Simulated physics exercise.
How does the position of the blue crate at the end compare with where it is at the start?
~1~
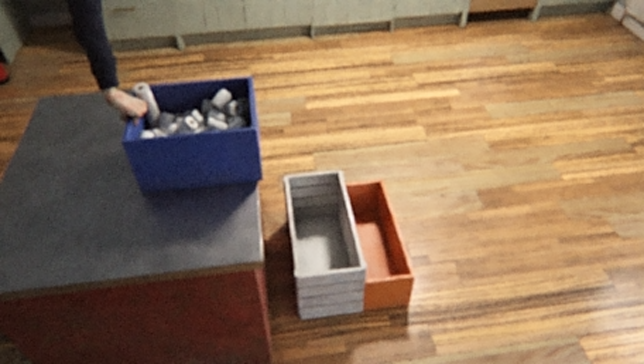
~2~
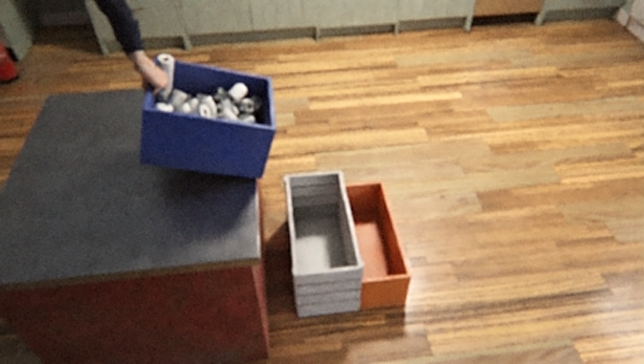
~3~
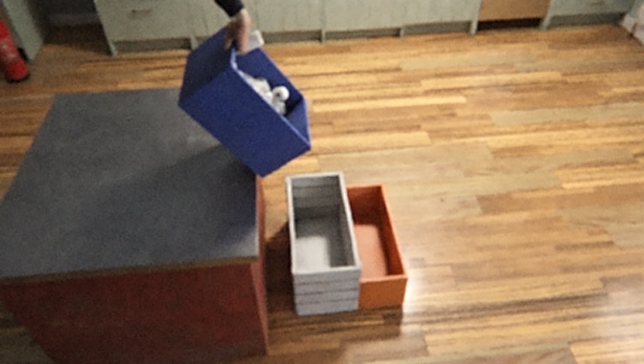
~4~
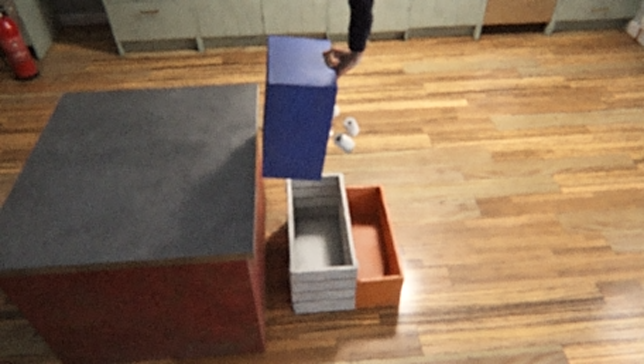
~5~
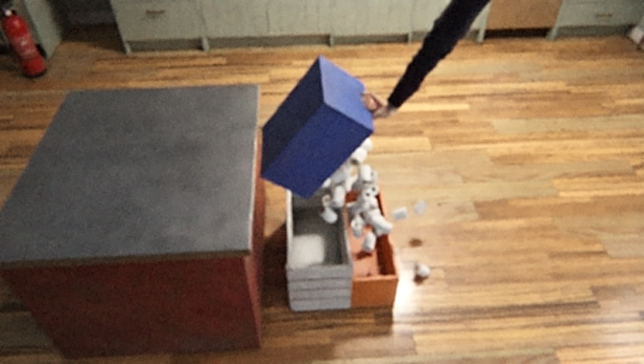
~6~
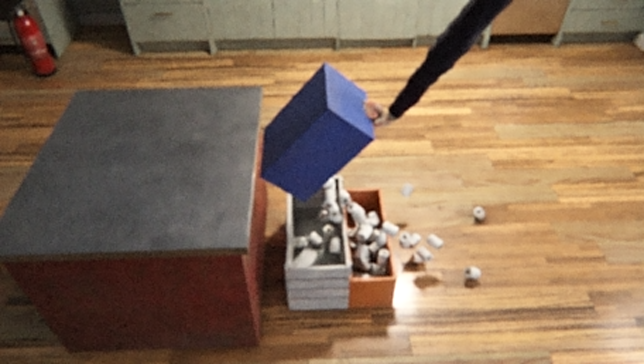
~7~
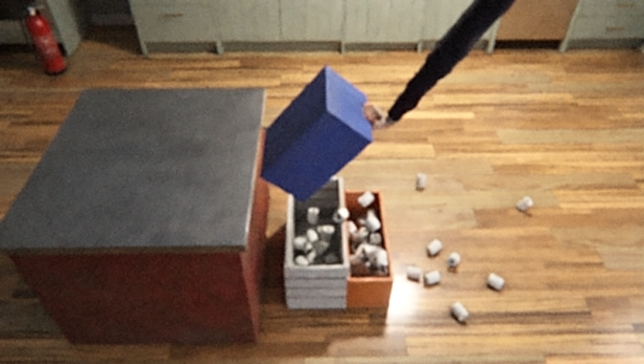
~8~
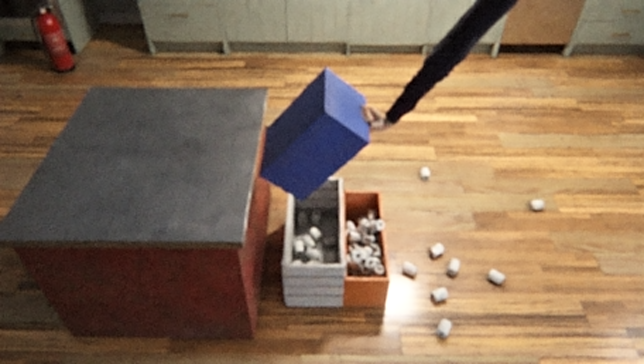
At the start the blue crate sits upright on the bench, and by the end it is farther to the right, held tipped over past the end of the bench above the containers.
